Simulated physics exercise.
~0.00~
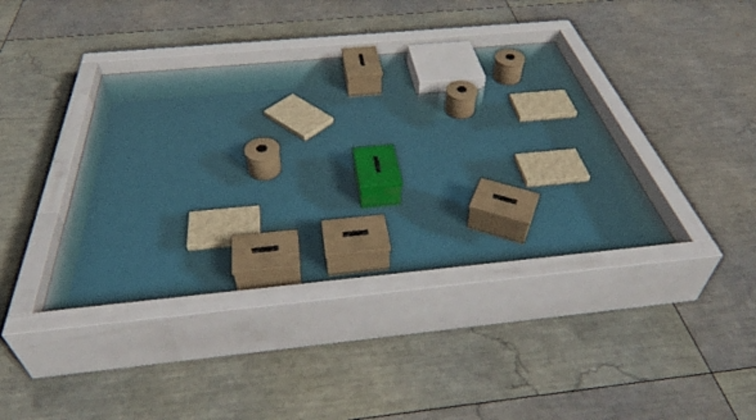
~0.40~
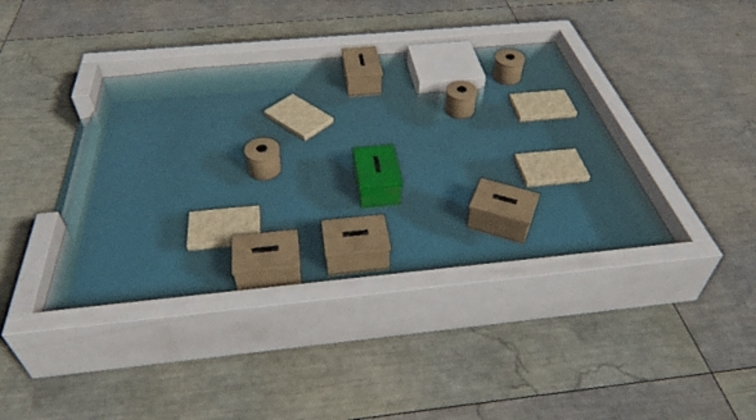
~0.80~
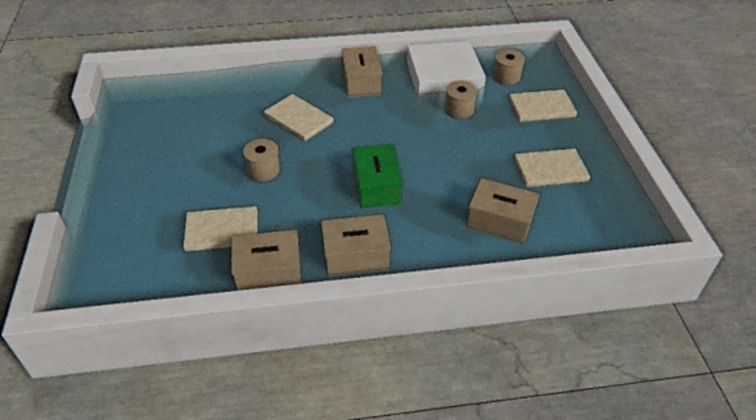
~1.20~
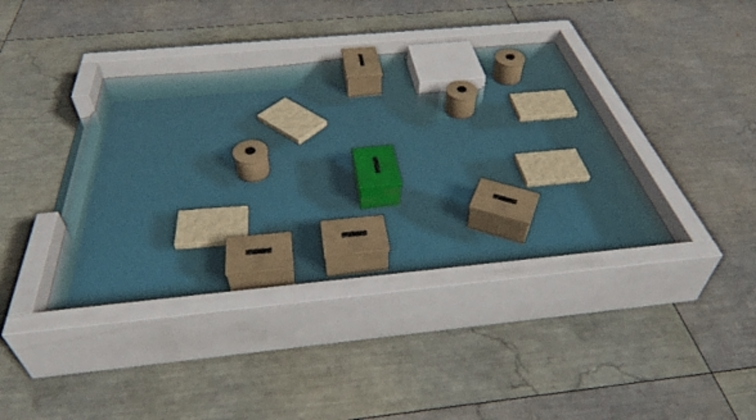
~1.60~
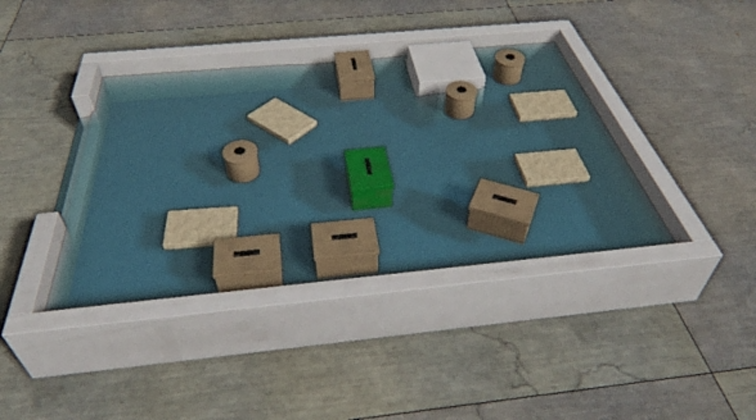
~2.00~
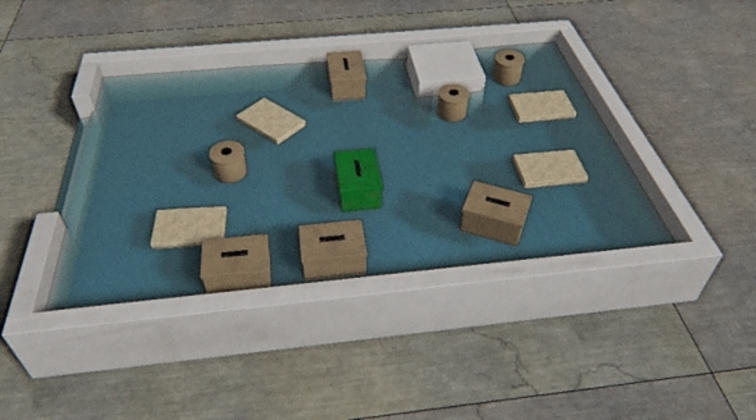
A white-walled rectangular pool of blue water sits on grey stone paving, seen from above at an angle by a still camera. A green box floats near the middle among brown slotted boxes, small round tubs and pale flat slabs, with a white block at the back wall. Part of the left wall disappears, leaving a gap, and the floating things drift slowly a short way left, the left-hand ones first.
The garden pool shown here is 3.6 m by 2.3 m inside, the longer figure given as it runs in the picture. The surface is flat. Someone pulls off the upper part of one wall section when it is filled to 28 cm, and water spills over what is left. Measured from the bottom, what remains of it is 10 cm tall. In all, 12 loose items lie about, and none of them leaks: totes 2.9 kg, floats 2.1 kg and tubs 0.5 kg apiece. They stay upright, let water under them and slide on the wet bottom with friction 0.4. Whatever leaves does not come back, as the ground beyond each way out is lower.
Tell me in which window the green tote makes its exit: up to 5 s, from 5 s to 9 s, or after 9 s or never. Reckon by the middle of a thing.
After 9 s or never.
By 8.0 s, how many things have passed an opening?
I get 2 in all.
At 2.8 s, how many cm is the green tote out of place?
Shift by then: About 30 cm.
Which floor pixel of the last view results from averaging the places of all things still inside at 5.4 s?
(332, 189).
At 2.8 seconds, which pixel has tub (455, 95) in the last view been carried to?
About pixel (425, 95).
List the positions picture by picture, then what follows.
The first picture shows the green tote at (377, 165), afloat; about 2220 L in view; 0 of 12 have shifted.
The second picture shows the green tote at (377, 165) floats; about 2200 L in view; 0 of 12 have shifted.
The third picture shows the green tote at (377, 165) floats; about 2160 L in view; 0 of 12 have shifted.
The fourth picture shows the green tote at (376, 166), afloat; 28 cm deep round most things; 2 of 12 have shifted.
The fifth picture shows the green tote at (368, 167) floats, 5 cm from its start; about 2070 L in view; 7 of 12 have shifted.
The sixth picture shows the green tote at (358, 169), afloat, 12 cm from its start; 25 cm deep round most things; 8 of 12 have shifted.
After 2.8 s the green tote is near (333, 168), 0.3 m from its start, afloat; 0 of 12 are out; 12 afloat.
After 5.4 s the green tote is near (294, 171), 0.5 m from its start, afloat; 0 of 12 are out; 12 afloat.
After 8.0 s the green tote is near (247, 173), 0.8 m from its start, afloat; 2 of 12 are out; 10 afloat.
After 12.0 s the green tote is near (191, 171), 1.2 m from its start, afloat; 3 of 12 are out; 9 afloat.
